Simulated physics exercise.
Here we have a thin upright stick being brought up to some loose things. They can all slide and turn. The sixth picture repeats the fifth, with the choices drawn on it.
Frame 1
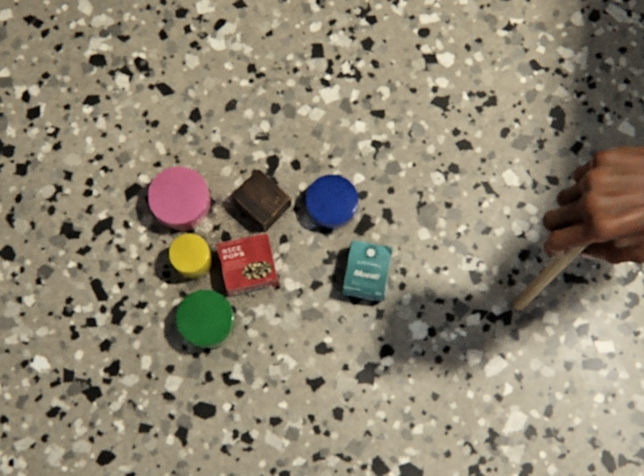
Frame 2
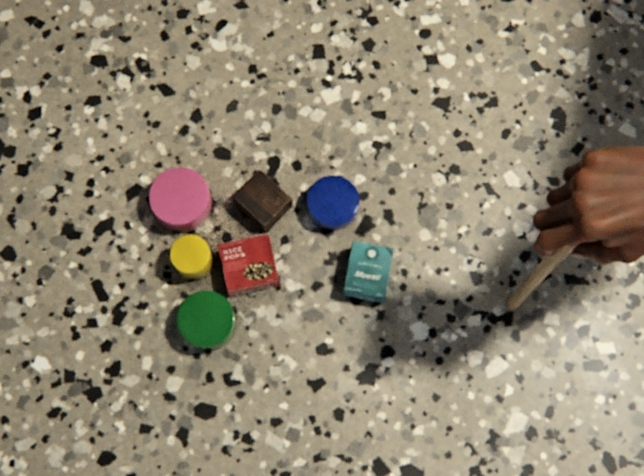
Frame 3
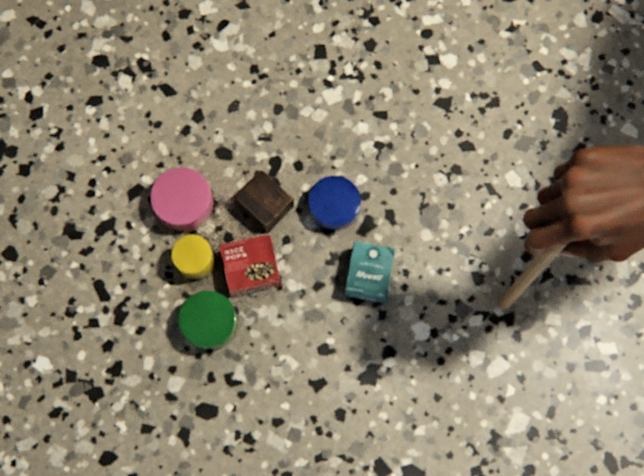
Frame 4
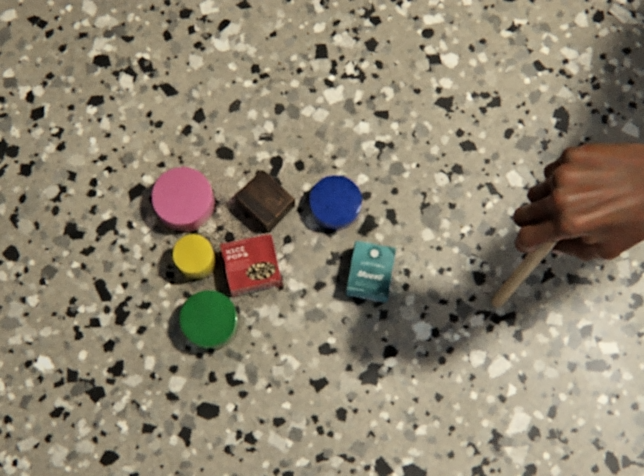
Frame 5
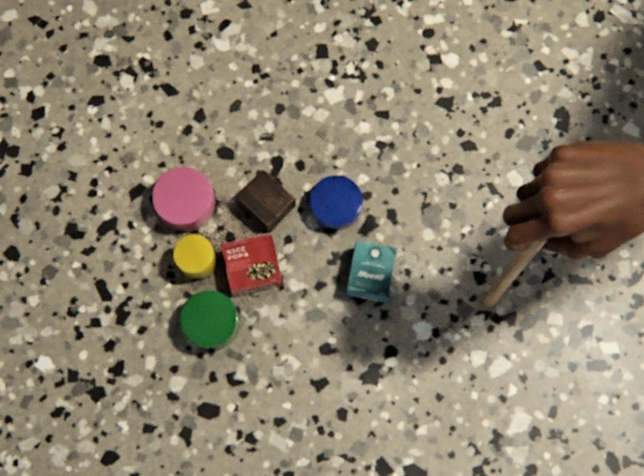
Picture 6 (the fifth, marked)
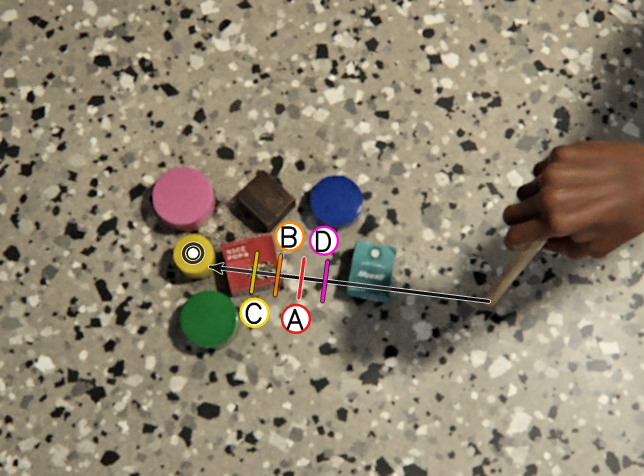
A hand at the right edge holds a thin, pale stick over a speckled grey, black and white floor, seen from above. To the left lie a pink pot, a dark block and a blue pot, with a small yellow pot, a red packet and a green pot below, and a turquoise packet nearer the stick. The hand moves the stick slowly leftward a short way, while the objects stay grouped as they are and the view barely shifts.
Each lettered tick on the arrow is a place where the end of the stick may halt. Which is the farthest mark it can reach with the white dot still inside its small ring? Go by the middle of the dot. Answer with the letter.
It can go as far as B.
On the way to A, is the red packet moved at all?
By then, no.
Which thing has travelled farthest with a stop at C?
The turquoise packet.
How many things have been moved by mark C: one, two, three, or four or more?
In all, three.
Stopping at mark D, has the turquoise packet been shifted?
By then, yes.
On the marked copy, A at (302, 278); B at (278, 275); C at (255, 273); D at (325, 281); the arrow from (489, 301) to (210, 267); the white dot at (193, 253).
With B. Early on, foot of the stick (413, 292).
Further on, foot of the stick (336, 283); turquoise packet (334, 252).
At the end, foot of the stick (278, 276); turquoise packet (331, 249); red packet (244, 264); the dot is still in its ring.
As for the rest, A keeps the dot in but is short; C shifts the dotted thing to (175, 254); D keeps the dot in but is short.
